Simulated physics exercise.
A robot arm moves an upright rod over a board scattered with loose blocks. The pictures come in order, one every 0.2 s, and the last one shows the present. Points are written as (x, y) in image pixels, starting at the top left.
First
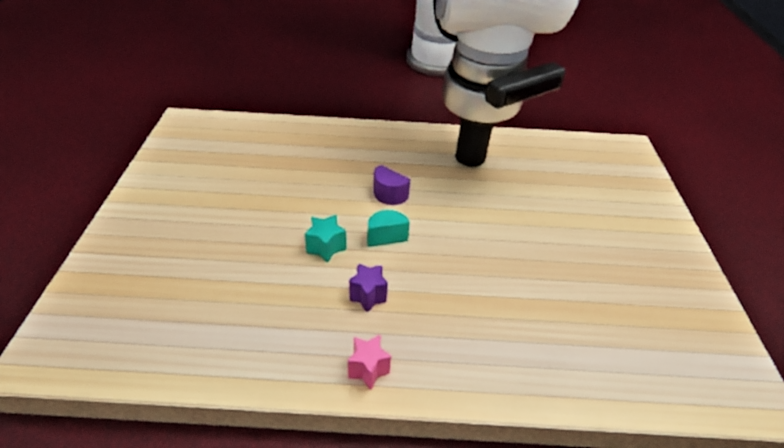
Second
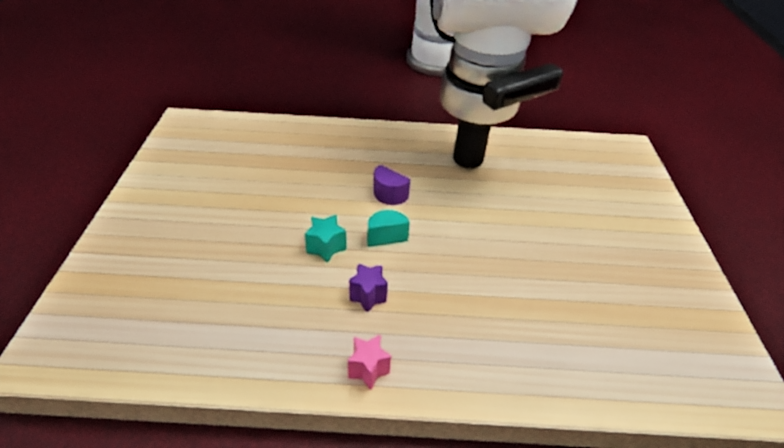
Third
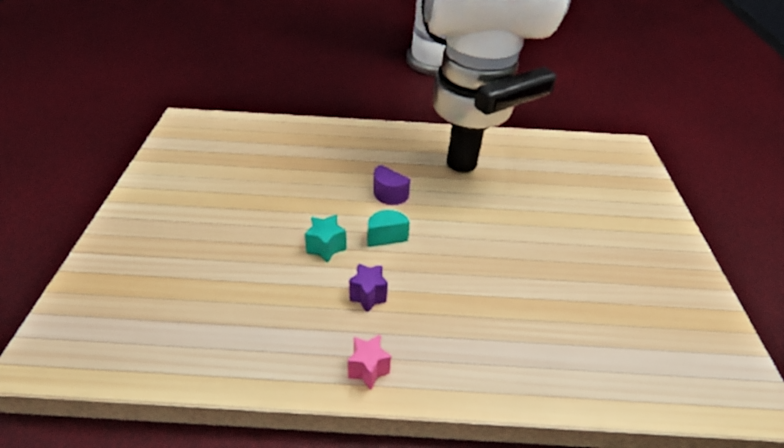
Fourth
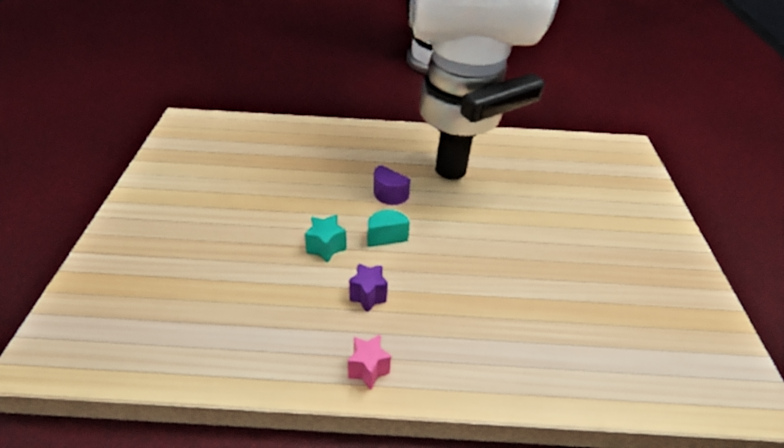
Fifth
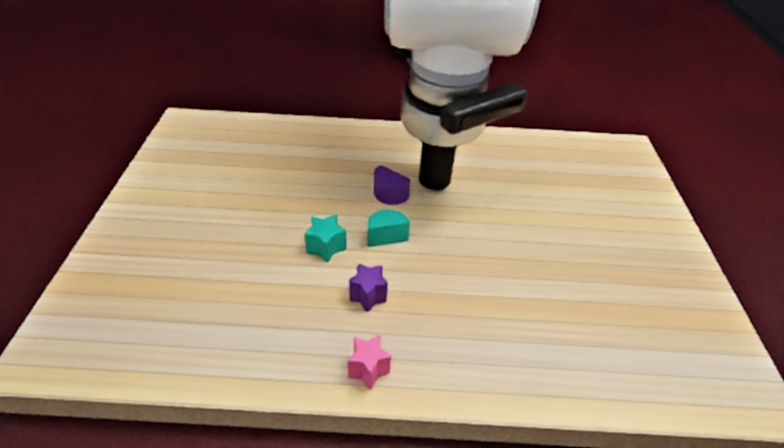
A robot arm holding a black upright rod moved slowly left and slightly toward the viewer across a wooden board, nearing the purple half-round block, while all five purple, turquoise and pink blocks stayed still.
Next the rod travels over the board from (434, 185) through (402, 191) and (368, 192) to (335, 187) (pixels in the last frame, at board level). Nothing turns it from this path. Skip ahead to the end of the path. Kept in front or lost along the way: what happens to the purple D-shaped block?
It is gone from the front.
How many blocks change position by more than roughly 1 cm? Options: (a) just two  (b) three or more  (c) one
Answer: C.
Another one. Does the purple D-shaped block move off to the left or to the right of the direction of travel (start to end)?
The left.
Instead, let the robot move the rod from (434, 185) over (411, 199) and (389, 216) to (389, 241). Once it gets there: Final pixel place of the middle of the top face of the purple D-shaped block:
Expect it around (371, 181).
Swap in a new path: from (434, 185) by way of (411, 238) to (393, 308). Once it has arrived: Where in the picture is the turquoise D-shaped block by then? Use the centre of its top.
Top centre: (373, 231).
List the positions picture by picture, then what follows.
Rod tip at (470, 158); block tops, turquoise D-shaped block at (387, 218); purple D-shaped block at (390, 176), in the first frame.
Rod at (468, 159); blocks unchanged, in the second frame.
Rod at (462, 163); blocks unchanged, in the third frame.
Rod at (451, 170); blocks unchanged, in the fourth frame.
Rod at (435, 180); turquoise D-shaped block at (387, 218); purple D-shaped block at (390, 176), in the fifth frame.
What follows on the original path. One third of the way, rod at (402, 186); purple D-shaped block at (378, 180), turned 30° clockwise.
Two thirds of the way, rod at (367, 186); purple D-shaped block at (348, 186).
At the end, rod at (335, 182); turquoise D-shaped block in place; purple D-shaped block at (341, 189), turned 20° anticlockwise.
